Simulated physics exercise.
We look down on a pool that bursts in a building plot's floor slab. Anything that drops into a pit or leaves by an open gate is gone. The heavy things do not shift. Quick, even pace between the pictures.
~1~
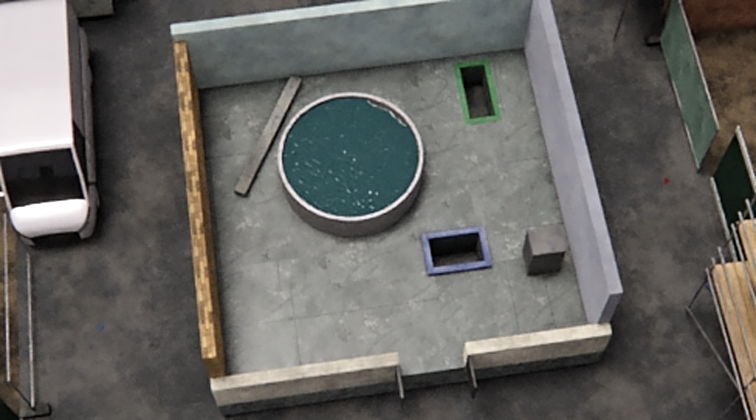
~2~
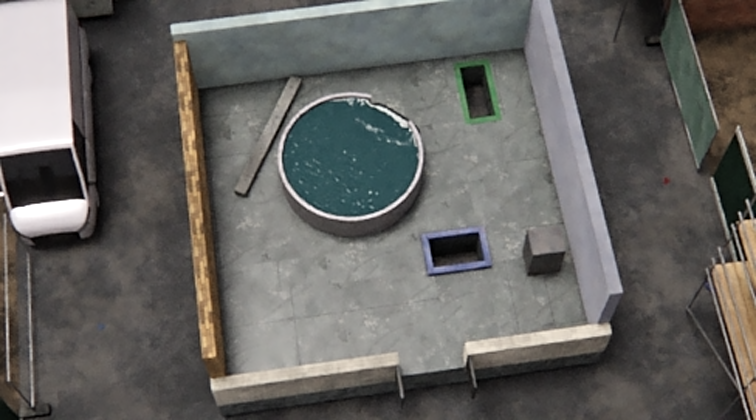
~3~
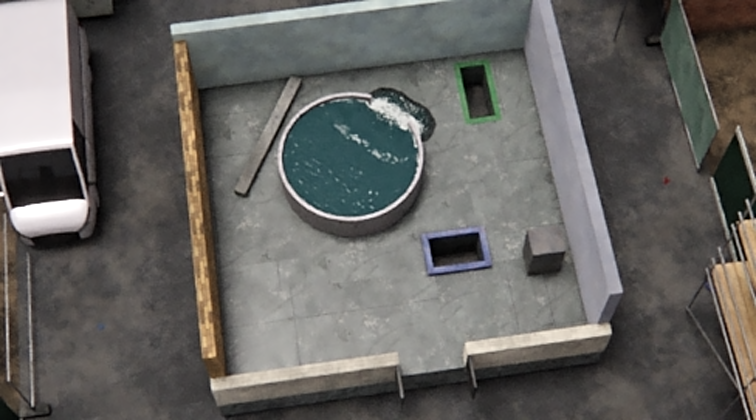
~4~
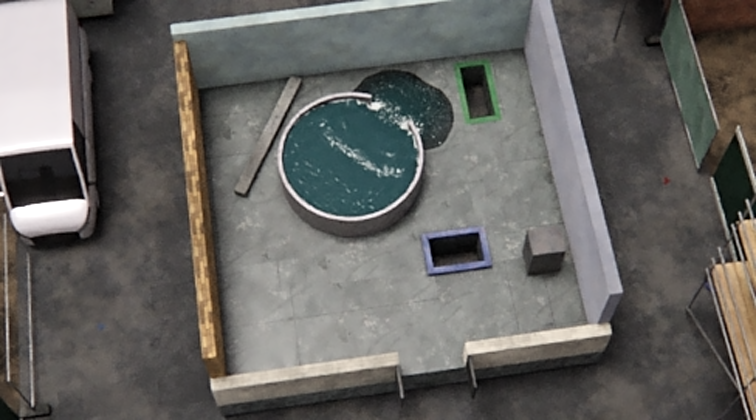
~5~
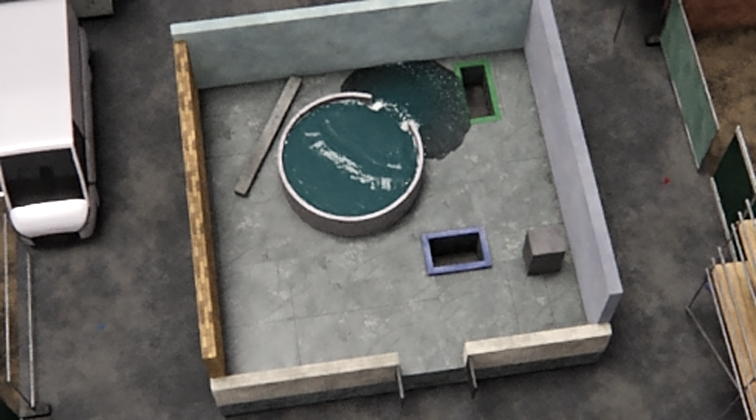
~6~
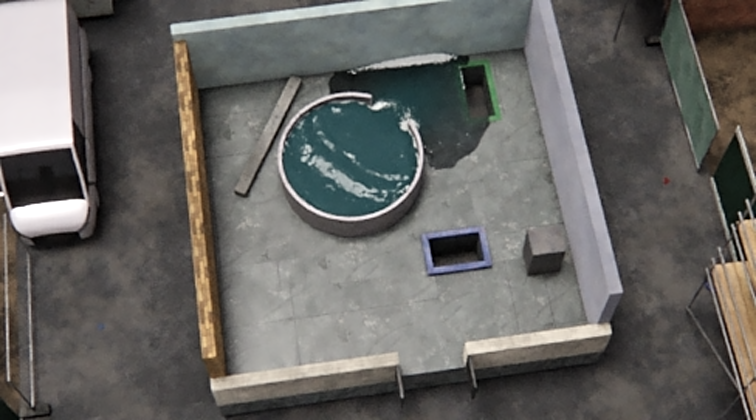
A round pool of dark teal water stands left of centre on a grey slab, seen from high above by a still camera. Low walls enclose it, with a plank at left, a green-edged opening at upper right, and a blue-edged opening and grey block at lower right. Water breaks through the pool's far right rim, foams, and spreads across the slab to the back wall and green-edged opening.
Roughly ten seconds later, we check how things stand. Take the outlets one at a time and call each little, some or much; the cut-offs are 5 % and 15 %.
In order: The gate catches little; the blue pit catches little; the green pit catches much.
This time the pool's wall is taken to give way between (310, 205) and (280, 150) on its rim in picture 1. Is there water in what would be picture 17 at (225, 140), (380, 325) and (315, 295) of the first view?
Result, in sequence: Inundated; untouched by the flood; untouched by the flood.
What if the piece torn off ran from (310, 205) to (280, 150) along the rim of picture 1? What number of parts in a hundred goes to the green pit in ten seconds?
I'd estimate the green pit takes around 6 percent.
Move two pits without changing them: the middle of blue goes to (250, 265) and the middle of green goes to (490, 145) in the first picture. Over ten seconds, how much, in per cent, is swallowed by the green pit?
The green pit takes 25 per cent.
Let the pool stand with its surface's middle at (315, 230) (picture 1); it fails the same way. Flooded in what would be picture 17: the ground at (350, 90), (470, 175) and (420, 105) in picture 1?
In sequence: Inundated, next inundated, then inundated.
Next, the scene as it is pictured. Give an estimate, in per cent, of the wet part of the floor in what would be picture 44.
My estimate is close to 45 per cent.
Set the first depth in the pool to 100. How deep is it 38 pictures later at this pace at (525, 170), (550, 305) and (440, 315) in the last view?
I'd put them at close to 4 per cent, then 2 per cent, then 0 per cent.
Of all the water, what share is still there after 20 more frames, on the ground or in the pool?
Around 78 parts in a hundred.
A moment on, water covers 15 % of the floor; the gate 0 %, the blue pit 0 %, the green pit 4 %.
Next, water covers 20 % of the floor; the gate 0 %, the blue pit 0 %, the green pit 11 %.
Then, water covers 30 % of the floor; the gate 0 %, the blue pit 0 %, the green pit 22 %.
Later, water covers 45 % of the floor; the gate 0 %, the blue pit 0 %, the green pit 37 %.
In the end, water covers 65 % of the floor; the gate 0 %, the blue pit 0 %, the green pit 50 %.
